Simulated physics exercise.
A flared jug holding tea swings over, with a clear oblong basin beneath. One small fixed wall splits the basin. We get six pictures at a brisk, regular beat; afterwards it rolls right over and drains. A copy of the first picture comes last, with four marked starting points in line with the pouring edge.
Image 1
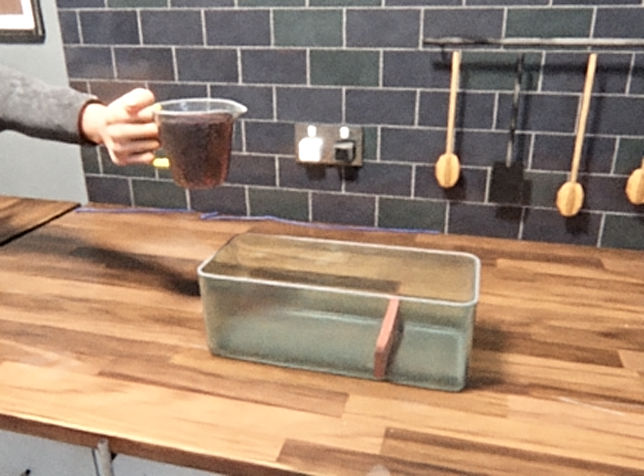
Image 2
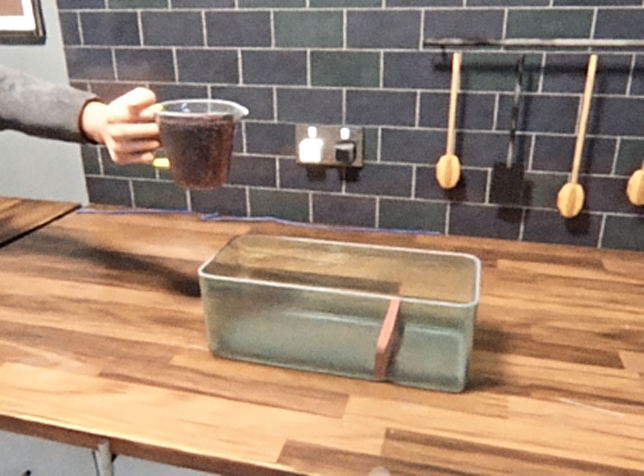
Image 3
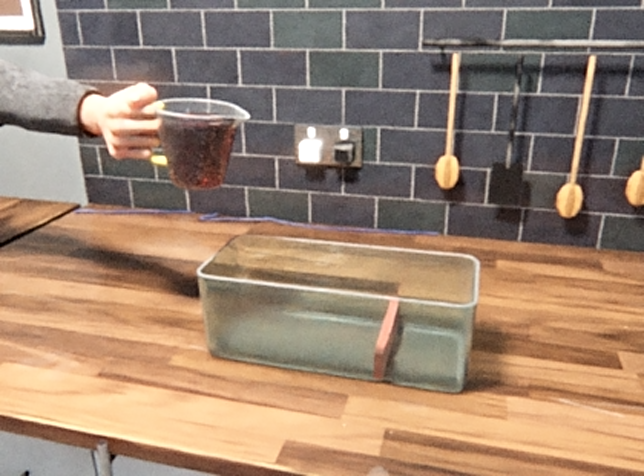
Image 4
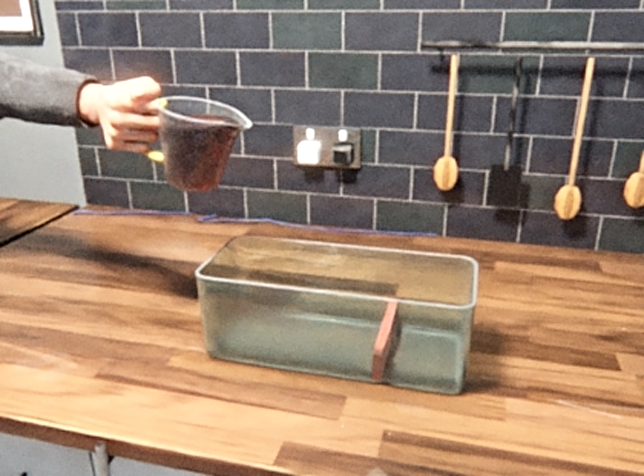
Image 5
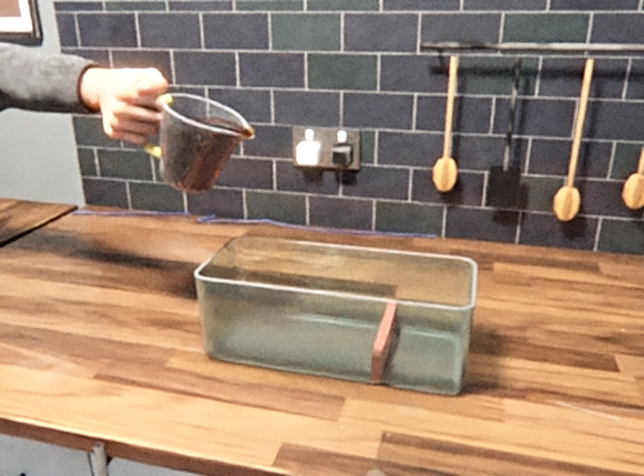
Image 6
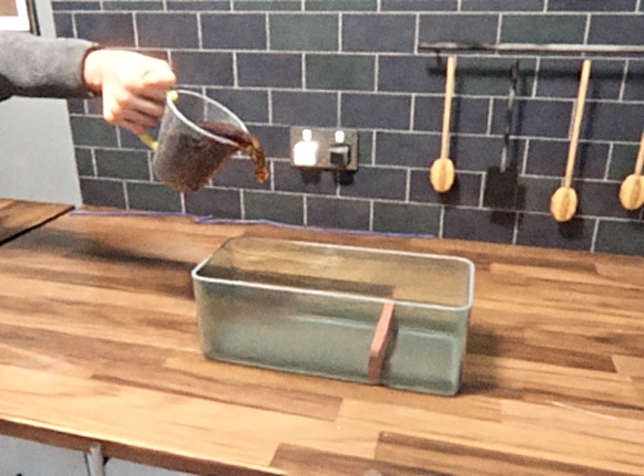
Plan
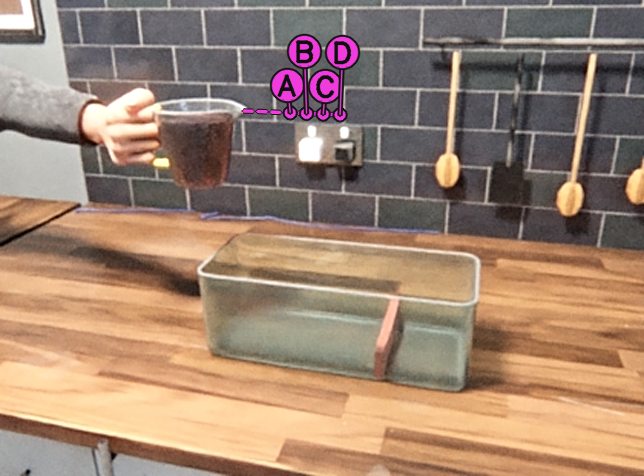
A hand held a clear jug of dark brown tea above and to the left of an oblong glass basin, then gradually tilted it rightward until tea came over the lip.
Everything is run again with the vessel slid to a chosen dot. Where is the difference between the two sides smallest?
It is D.
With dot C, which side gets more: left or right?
The left one.
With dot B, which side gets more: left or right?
The left one.
On the marked copy, A at (290, 112); B at (306, 113); C at (323, 114); D at (340, 114).
For dot A, about 92 % ends left of the wall and 7 % right of it.
For dot B, about 92 % ends left of the wall and 6 % right of it.
For dot C, about 80 % ends left of the wall and 19 % right of it.
For dot D, about 48 % ends left of the wall and 51 % right of it.
